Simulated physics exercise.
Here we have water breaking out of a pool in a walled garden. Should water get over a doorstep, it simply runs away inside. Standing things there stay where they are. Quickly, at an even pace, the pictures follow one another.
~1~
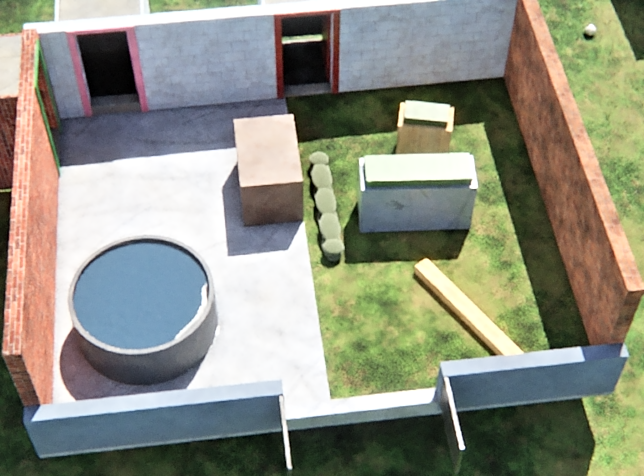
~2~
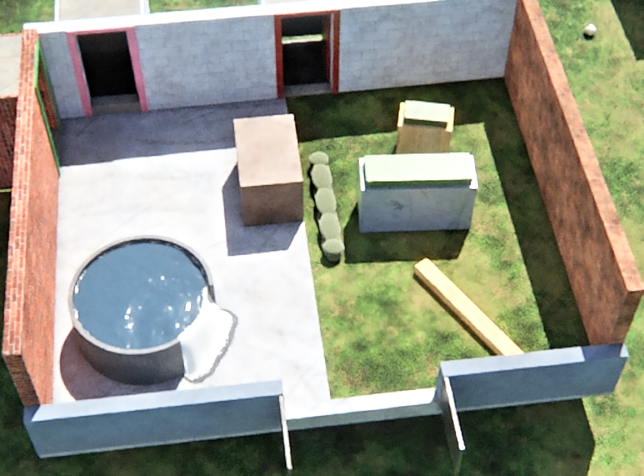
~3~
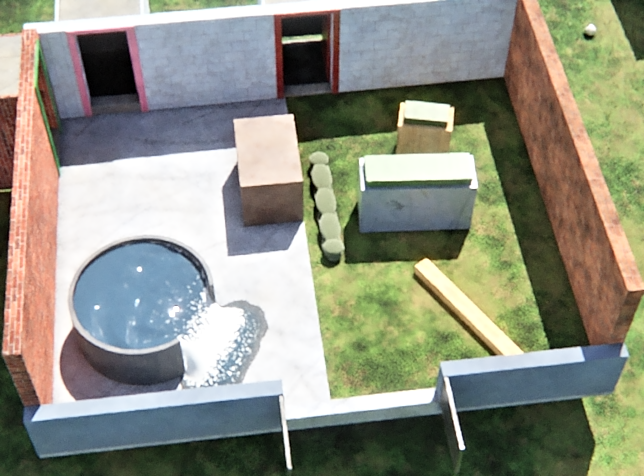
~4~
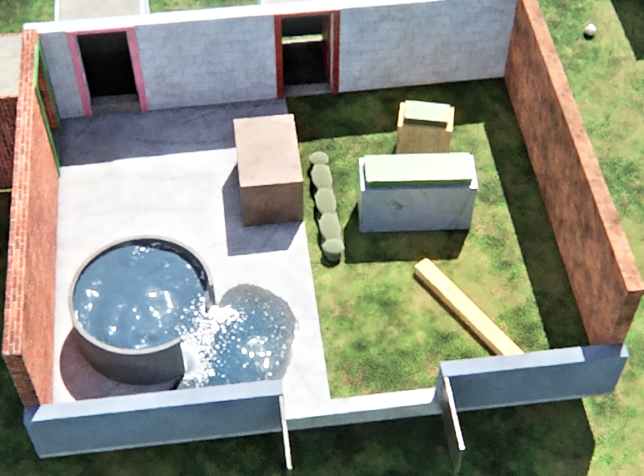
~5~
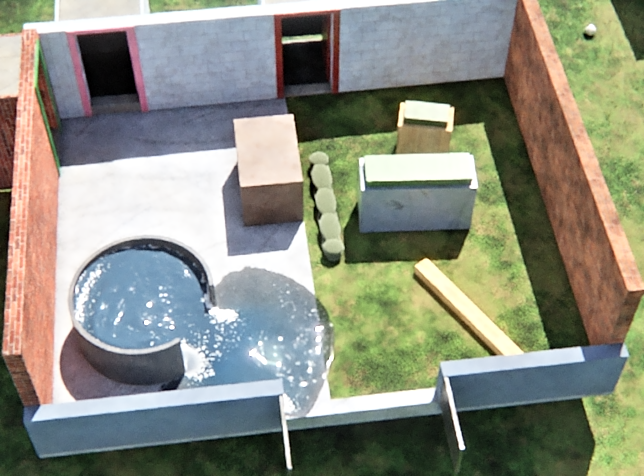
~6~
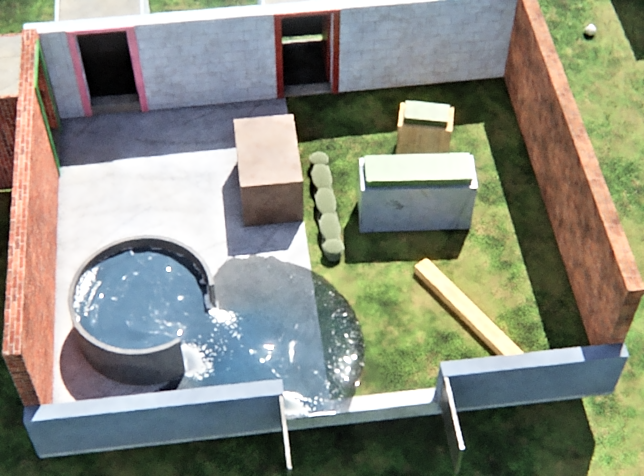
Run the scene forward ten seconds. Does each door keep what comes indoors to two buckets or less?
The pink door keeps it there; the red door keeps it there; the green door keeps it there.
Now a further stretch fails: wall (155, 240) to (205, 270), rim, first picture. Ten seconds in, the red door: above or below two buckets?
As for the red door, it tops the mark.
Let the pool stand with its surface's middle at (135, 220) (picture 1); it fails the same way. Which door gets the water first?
First: The door marked red.
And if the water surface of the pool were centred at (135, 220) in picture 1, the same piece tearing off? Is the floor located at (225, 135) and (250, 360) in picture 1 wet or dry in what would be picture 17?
Bone-dry, soaked.
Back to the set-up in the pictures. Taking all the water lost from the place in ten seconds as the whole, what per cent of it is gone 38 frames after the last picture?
Near 75 in a hundred.
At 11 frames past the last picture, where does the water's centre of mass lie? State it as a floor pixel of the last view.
I would point to (233, 337).
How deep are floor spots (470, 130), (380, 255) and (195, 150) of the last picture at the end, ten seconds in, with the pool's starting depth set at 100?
Estimated readings in sequence: 0, 8, 0 percent.
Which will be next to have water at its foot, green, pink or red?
The green one.
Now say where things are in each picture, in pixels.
The first picture shows the pool at (142, 295) is whole and still.
In the second picture, the front is at (225, 313), out from the gap at (206, 336).
In the third picture, water pours out at (206, 338) and has run to (256, 313).
In the fourth picture, water pours out at (206, 339) and has run to (291, 322).
In the fifth picture, the front is at (326, 325), out from the gap at (206, 339).
In the sixth picture, water pours out at (206, 338) and has run to a hidden place.
A moment on, water covers 20 % of the floor; the pink door not reached, the red door not reached, the green door not reached.
Next, water covers 30 % of the floor; the pink door not reached, the red door not reached, the green door not reached.
Then, water covers 40 % of the floor; the pink door not reached, the red door not reached, the green door not reached.
Later, water covers 55 % of the floor; the pink door not reached, the red door not reached, the green door not reached.
In the end, water covers 80 % of the floor; the pink door wet at the sill, nothing in, the red door not reached, the green door wet at the sill, nothing in.
